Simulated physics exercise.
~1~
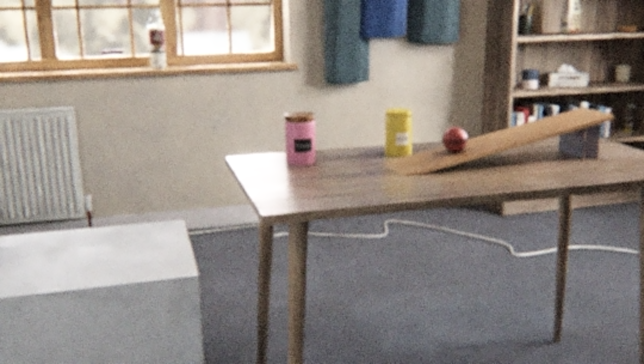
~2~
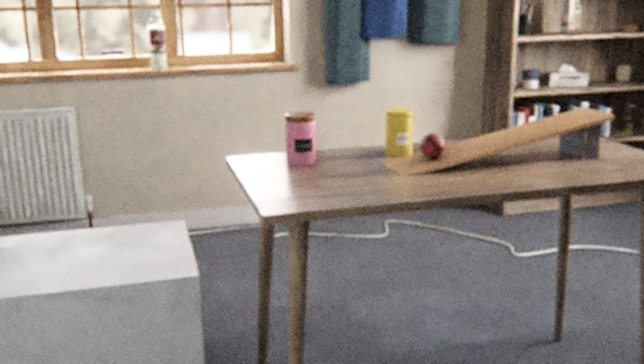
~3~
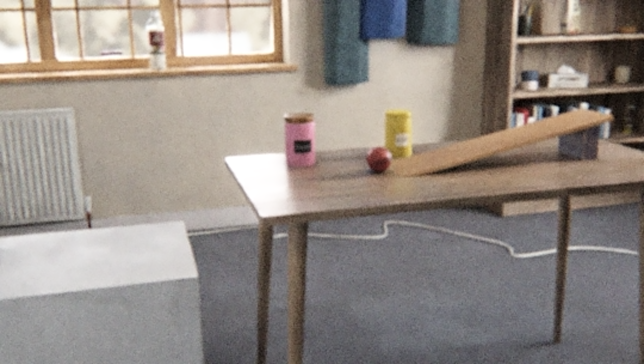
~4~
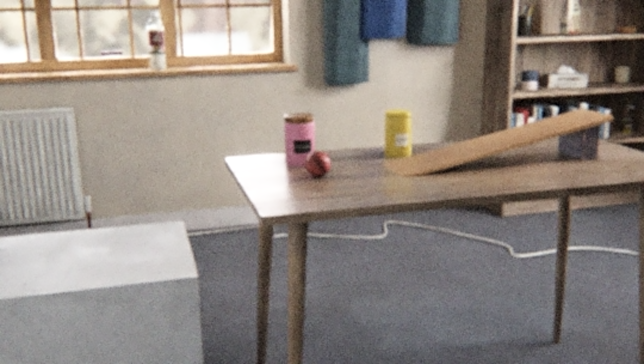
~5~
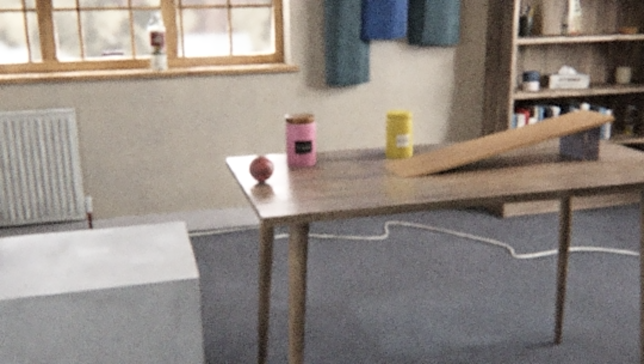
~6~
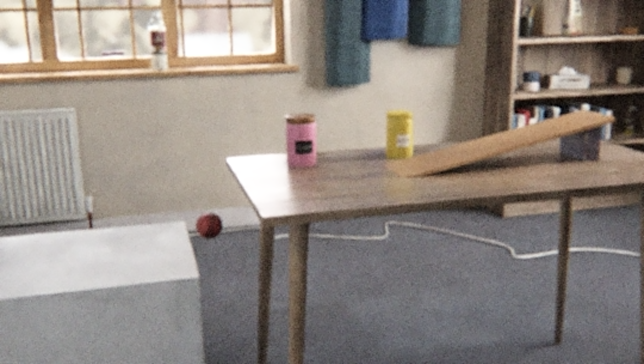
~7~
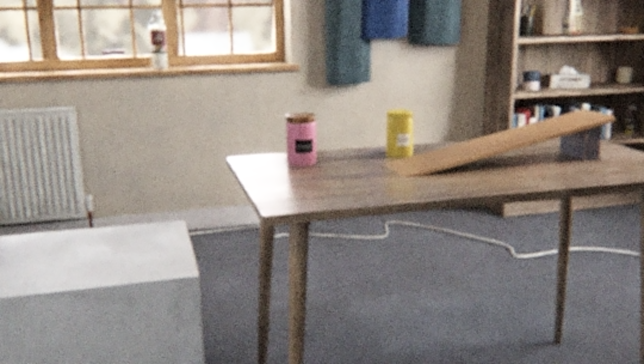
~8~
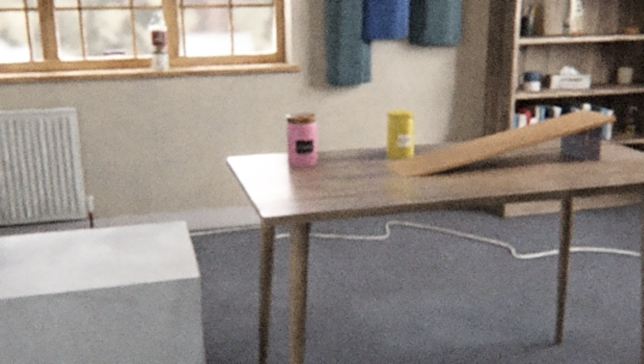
A red ball rolls down a fixed wooden ramp propped on a table, in a room with a window, a radiator and a shelf. It leaves the foot of the ramp and moves left across the tabletop, passing in front of the yellow jar and then the pink jar. Reaching the left end, it runs off the edge toward a lower pale block. Rather than landing on top of the block, the ball drops into the gap between it and the table and goes out of sight. Both jars remain standing where they were, and the ball does not reappear.
